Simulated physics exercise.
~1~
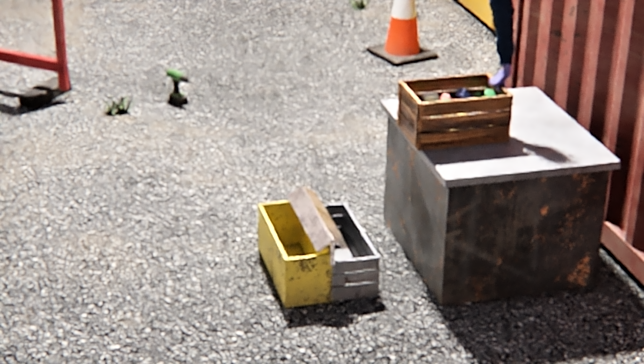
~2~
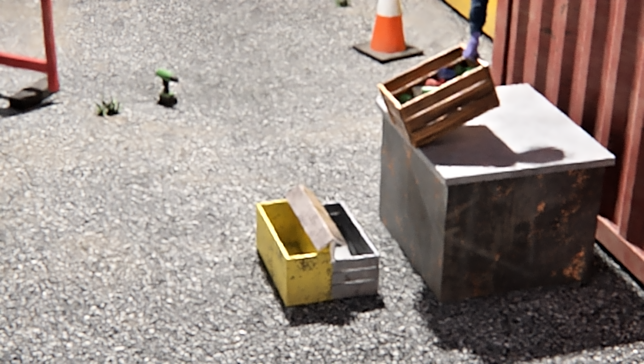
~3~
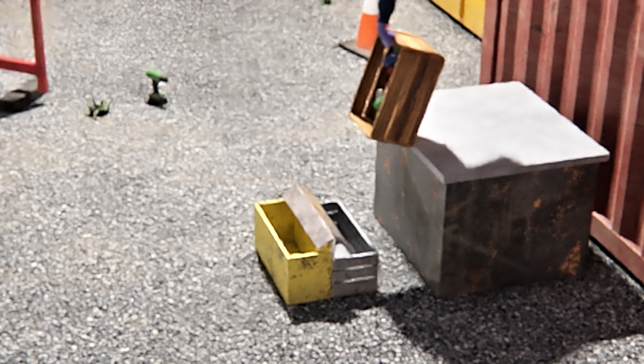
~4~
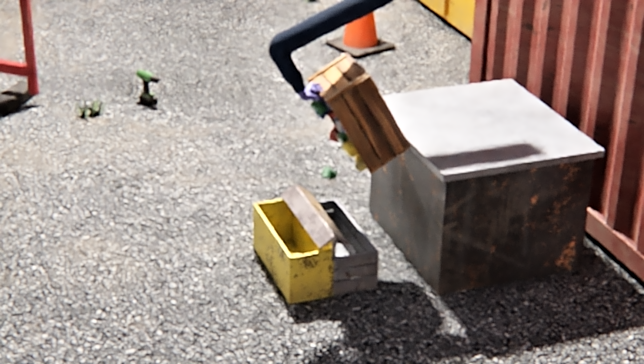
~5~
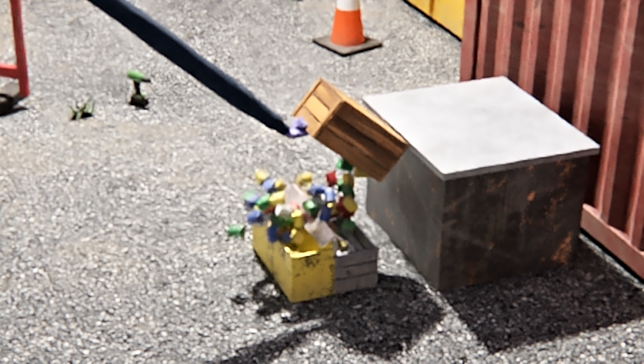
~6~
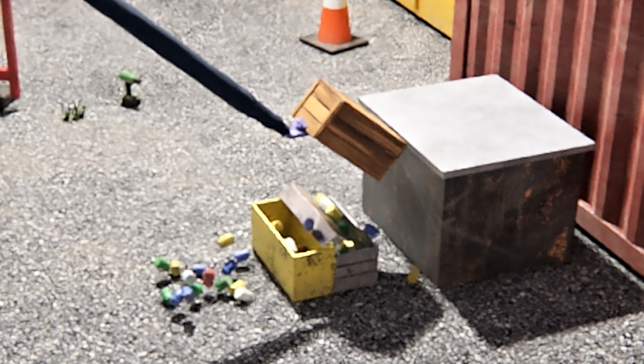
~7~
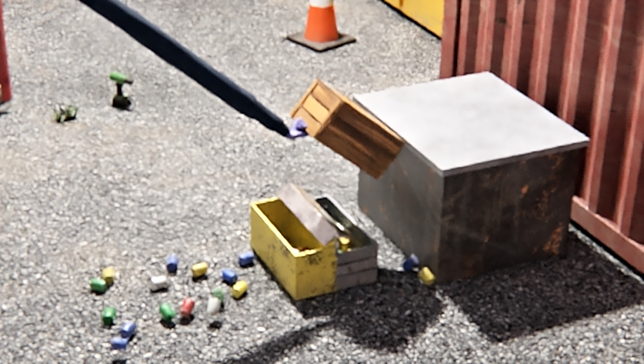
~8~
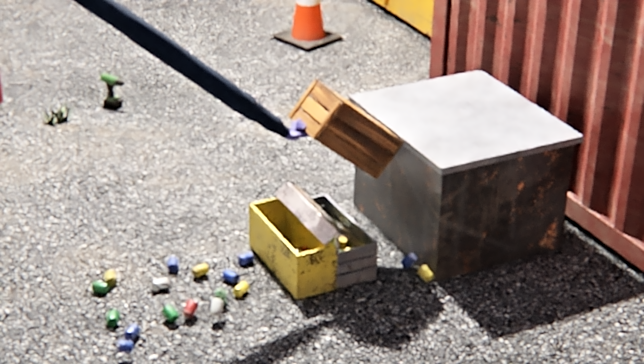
The clip opens on a wooden crate of small colourful jars resting on a grey bench, with a yellow tub and a grey tote joined under a ridge on the gravel below. A hand at the crate's back lifts it, tipping it leftward over the bench's edge. As the crate tilts past upright, a few jars slip out, then the rest pour down in a dense cluster. Many strike the containers and ridge, and some scatter onto the ground. The crate stays upturned, with jars strewn left of the yellow tub and a couple lying beside the bench.
